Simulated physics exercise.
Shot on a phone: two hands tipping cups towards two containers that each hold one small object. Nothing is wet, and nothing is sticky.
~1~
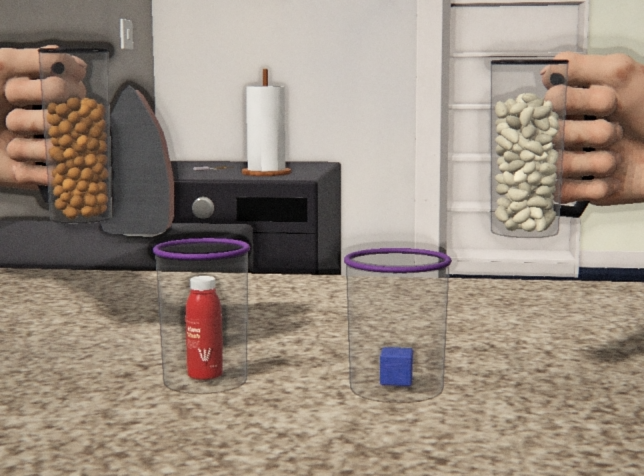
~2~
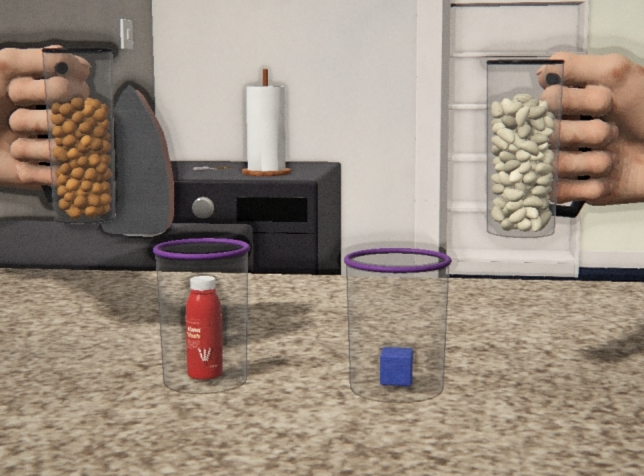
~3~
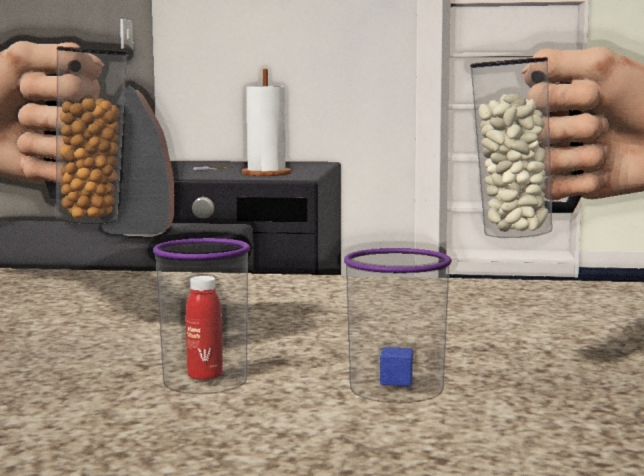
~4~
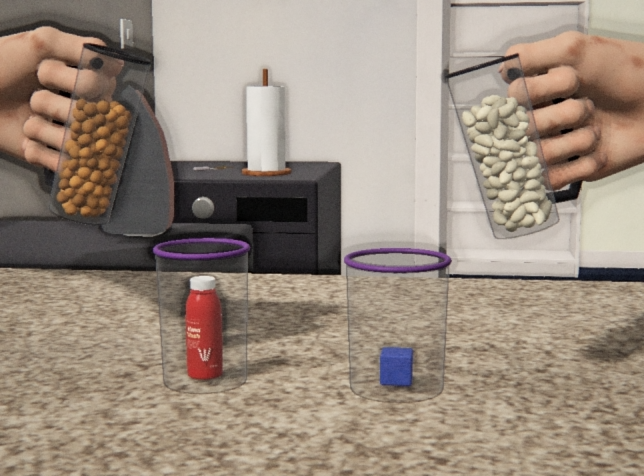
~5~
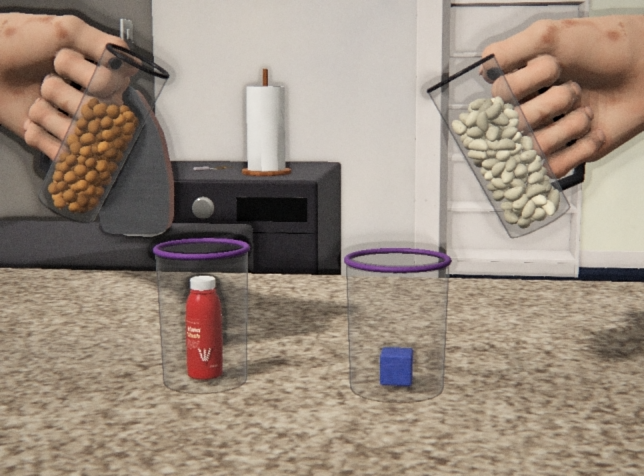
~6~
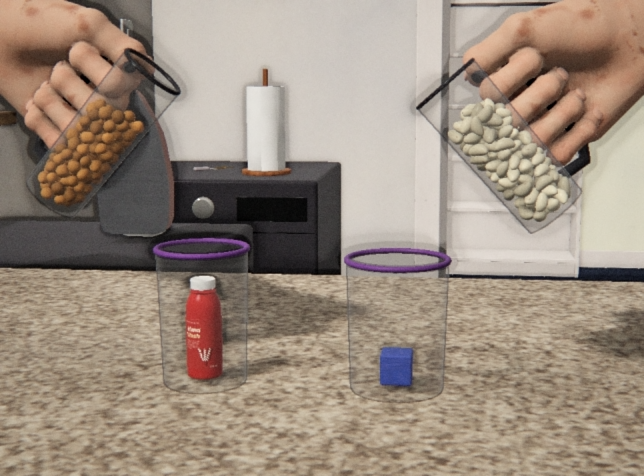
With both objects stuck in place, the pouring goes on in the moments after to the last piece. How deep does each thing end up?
Left: It's going to be still in sight, right: It's going to be totally out of sight.
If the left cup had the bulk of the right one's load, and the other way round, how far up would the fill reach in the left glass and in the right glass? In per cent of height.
You'd get 75 % full on the left side and 50 % full on the right.
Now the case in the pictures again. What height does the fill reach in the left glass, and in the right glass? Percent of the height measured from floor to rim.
Around 65 on the left and around 55 on the right.
Then, 0.28 s on from there, left glass empty, all of its cupful still in the cup; right glass empty, all of its cupful still in the cup.
Then, 0.63 s on from there, left glass empty, all of its cupful still in the cup; right glass empty, all of its cupful still in the cup.
Then, 1.01 s on from there, left glass nearly empty, near two thirds of its cupful still in the cup; right glass nearly empty, near two thirds of its cupful still in the cup.
In the end, left glass two thirds full (surface near (203, 295)), one piece on the counter; right glass half full (surface near (397, 317)), nothing beside it; the left thing is still showing; the right thing is covered.
